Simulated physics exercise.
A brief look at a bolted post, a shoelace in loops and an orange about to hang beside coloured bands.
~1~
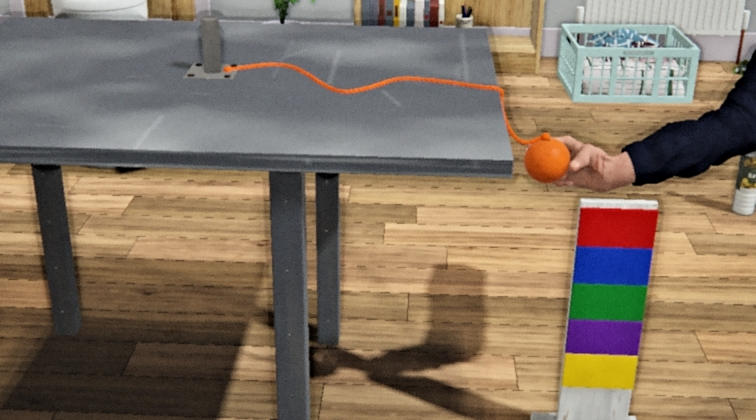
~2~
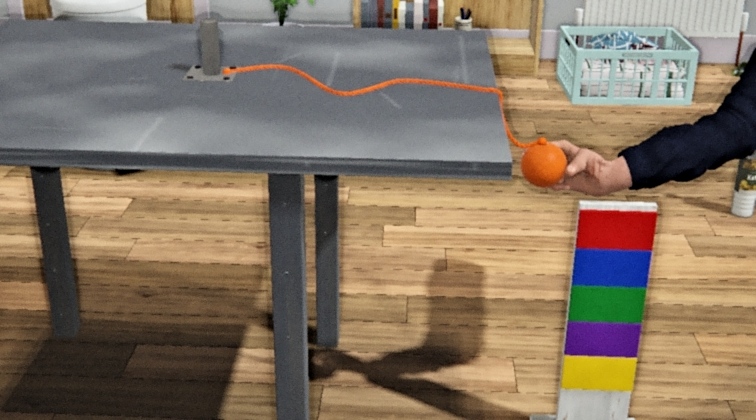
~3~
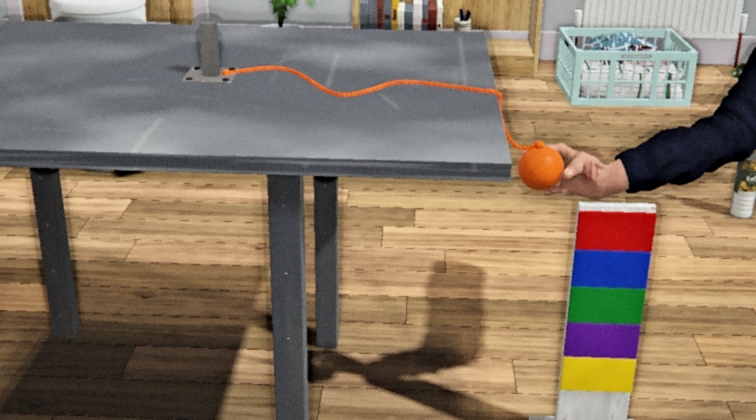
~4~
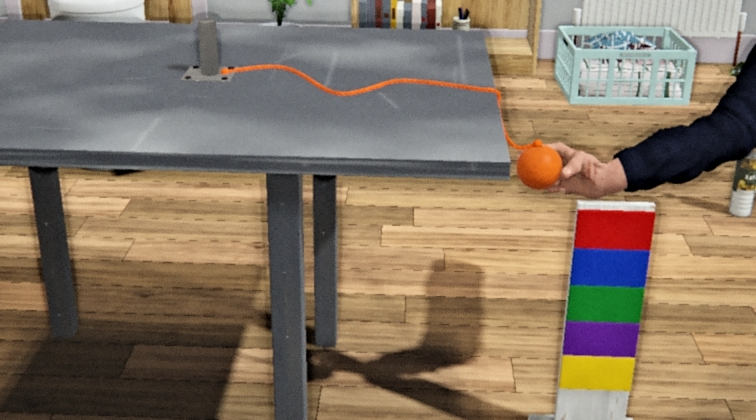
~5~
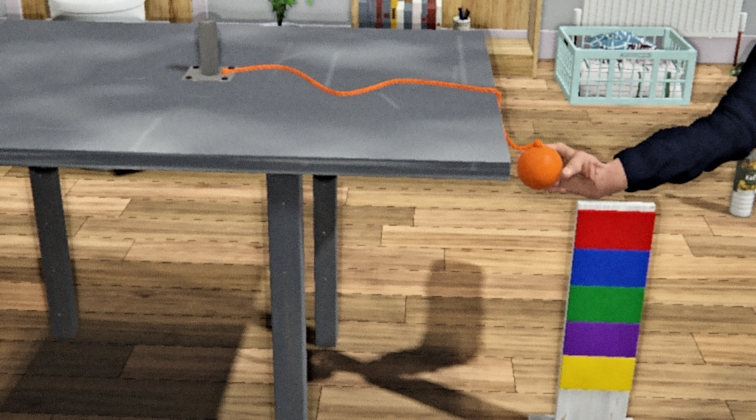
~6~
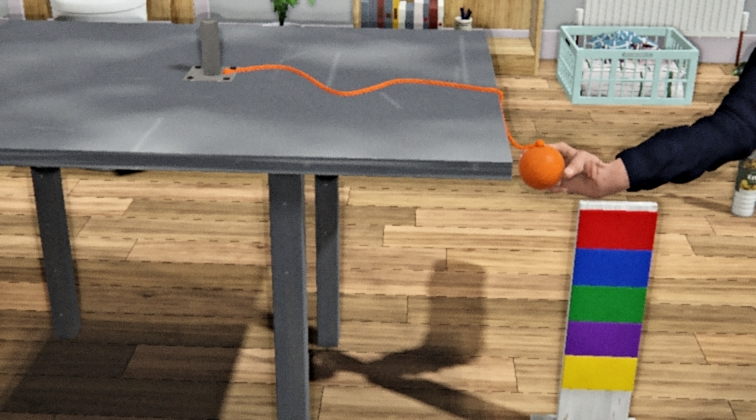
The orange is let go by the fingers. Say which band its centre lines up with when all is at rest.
It lines up with blue.
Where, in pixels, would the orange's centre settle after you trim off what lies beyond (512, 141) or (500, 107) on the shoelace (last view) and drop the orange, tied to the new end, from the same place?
Taking the tries in order, the answers are (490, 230) and (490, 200).
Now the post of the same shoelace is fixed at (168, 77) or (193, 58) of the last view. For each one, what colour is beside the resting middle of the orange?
Result per try, in order: Red / red.
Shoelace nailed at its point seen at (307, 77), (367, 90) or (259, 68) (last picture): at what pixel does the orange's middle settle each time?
Near (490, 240), then (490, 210), then (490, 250).
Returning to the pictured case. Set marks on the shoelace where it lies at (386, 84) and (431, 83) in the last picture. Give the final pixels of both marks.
First near (450, 84), second near (497, 91).
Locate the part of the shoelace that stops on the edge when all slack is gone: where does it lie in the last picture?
That spot lies near (431, 83).
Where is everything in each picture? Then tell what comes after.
The first picture shows orange (547, 161); red (618, 229); blue (613, 267); green (608, 303); purple (604, 339); yellow (600, 373).
The second picture shows orange (544, 165); shoelace through (260, 67) (312, 80) (362, 92) (424, 82) (497, 96).
The third picture shows orange (541, 168).
The fourth picture shows orange (540, 167); shoelace through (259, 68) (310, 80) (360, 92) (422, 82) (495, 96).
The fifth picture shows orange (540, 167).
The sixth picture shows orange (542, 167); shoelace through (261, 68) (312, 80) (362, 92) (424, 82) (497, 96).
Soon after, orange near (525, 254); level with blue.
Then, orange near (459, 247); level with blue.
Further on, orange near (499, 252); level with blue.
At rest, orange near (491, 252); level with blue. The blue one.
